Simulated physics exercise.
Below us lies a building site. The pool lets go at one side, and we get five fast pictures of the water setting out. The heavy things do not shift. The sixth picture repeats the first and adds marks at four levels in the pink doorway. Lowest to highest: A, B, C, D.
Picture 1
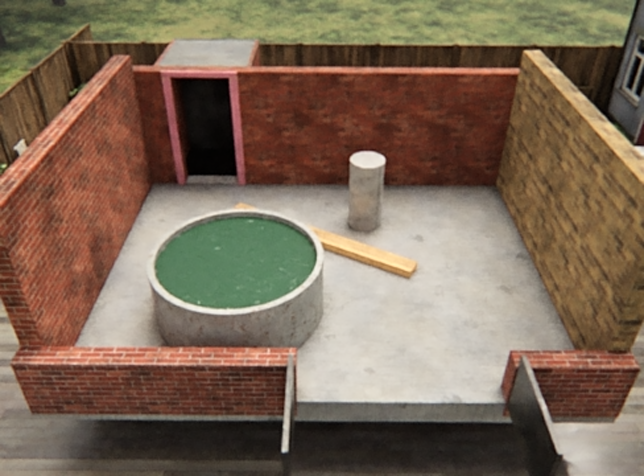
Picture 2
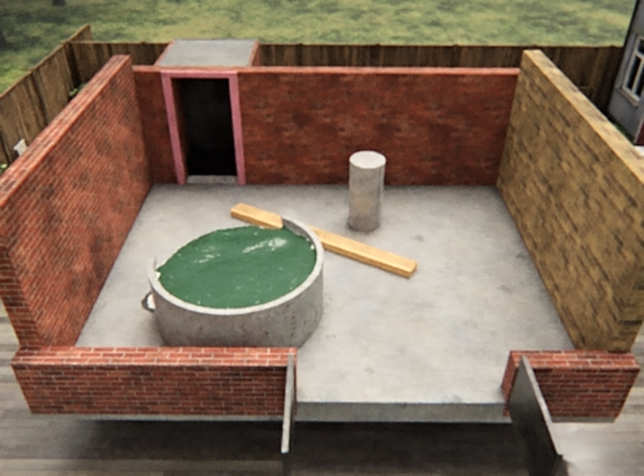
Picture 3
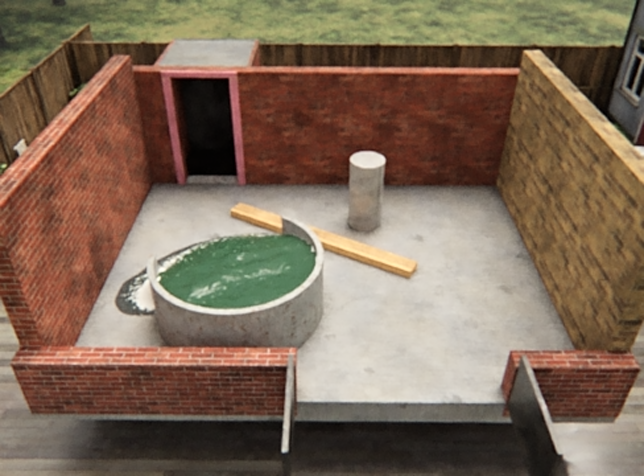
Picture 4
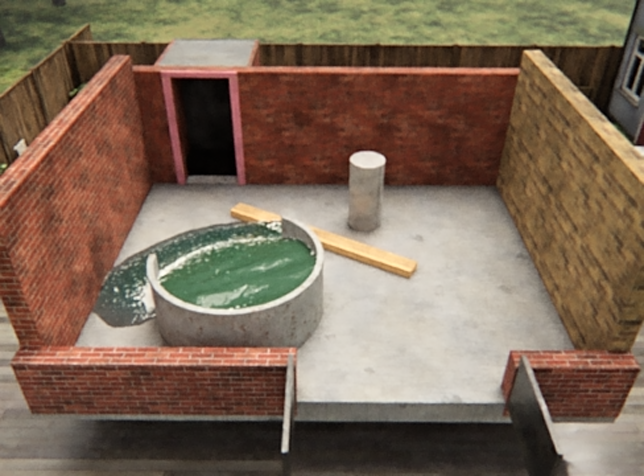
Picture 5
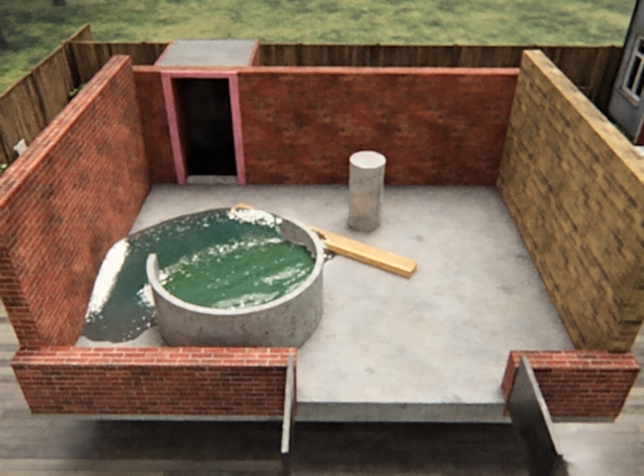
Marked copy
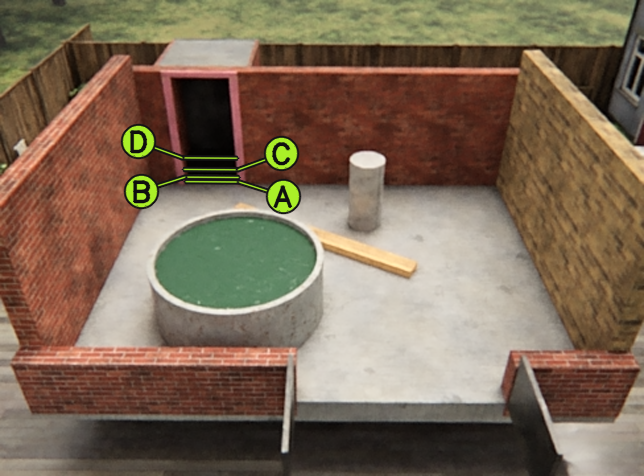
The footage shows a brick-walled building site with a round pool of green water; part of its rim opens at the back left, and water pours out, spreading across the concrete ground toward the left wall and around the pool.
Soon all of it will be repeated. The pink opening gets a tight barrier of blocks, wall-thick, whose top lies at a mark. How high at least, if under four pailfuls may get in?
Line D just does it.
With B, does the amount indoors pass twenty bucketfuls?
Yes, it does.
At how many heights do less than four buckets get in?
One of the four.
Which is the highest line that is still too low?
The answer is C.
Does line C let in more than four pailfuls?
Yes.
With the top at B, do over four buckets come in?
Yes.
On the marked copy, A at (212, 181); B at (211, 177); C at (210, 169); D at (209, 158); from the bottom up A, B, C, D.
If A is chosen, dozens of bucketfuls pour in.
If B is chosen, dozens of bucketfuls pour in.
If C is chosen, about 10 bucketfuls get in.
If D is chosen, a splash gets over, under a bucket.
